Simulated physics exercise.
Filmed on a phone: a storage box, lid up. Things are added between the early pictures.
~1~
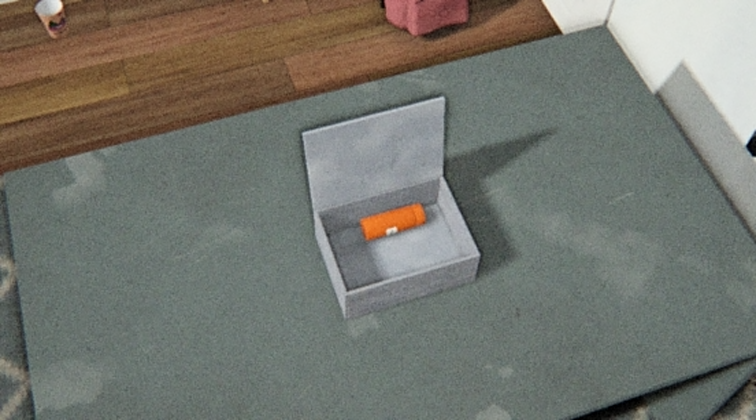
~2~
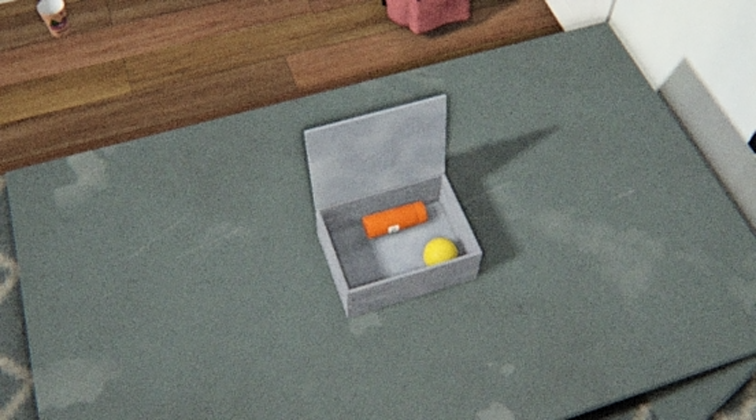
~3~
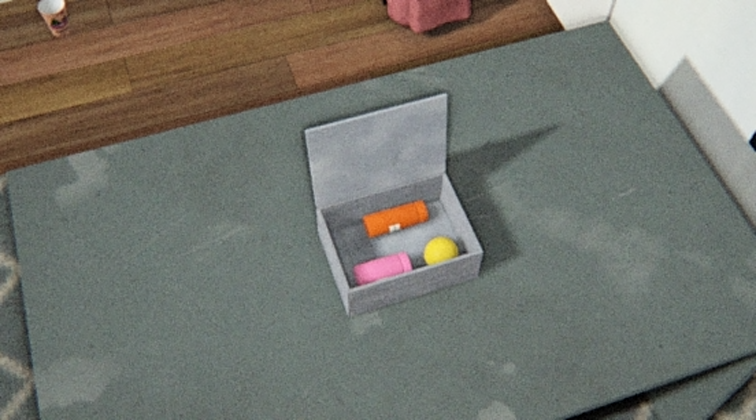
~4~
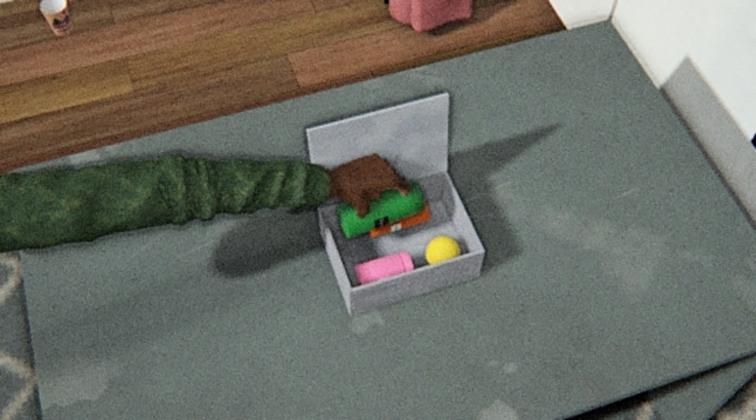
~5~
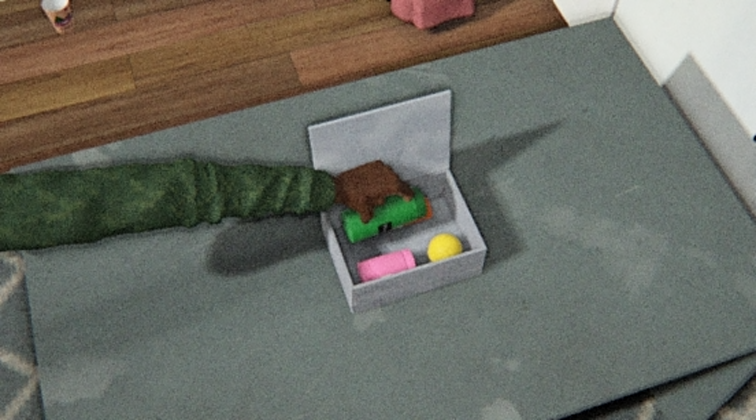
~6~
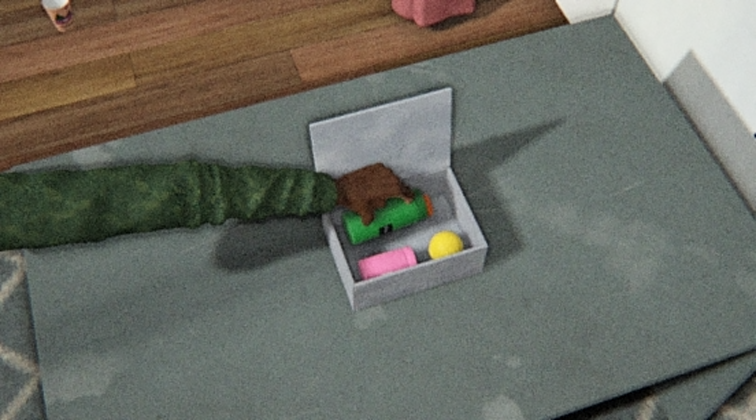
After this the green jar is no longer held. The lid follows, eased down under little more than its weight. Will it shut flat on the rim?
Outcome: The lid sits on the rim.
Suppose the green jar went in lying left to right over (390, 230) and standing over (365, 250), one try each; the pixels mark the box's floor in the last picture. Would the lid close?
First try: It sits on the rim; second try: It is held up.
Then, 0.40 s on from there, green jar shifted about its own width near (391, 247); pink shaker shifted a little.
Then, 1.30 s on from there, lid 79° above the rim; green jar shifted about its own width near (390, 244); pink shaker shifted a little; yellow lemon shifted a little.
Then, 1.70 s on from there, lid 48° above the rim; green jar shifted about its own width near (389, 244); pink shaker shifted a little; yellow lemon shifted a little.
Then, 2.00 s on from there, lid 16° above the rim; green jar shifted about its own width near (389, 244); pink shaker shifted a little; yellow lemon shifted a little.
In the end, lid shut; moved from the start, green jar; the other 3 unmoved. At the end, from the last picture's camera, green jar near (389, 244).
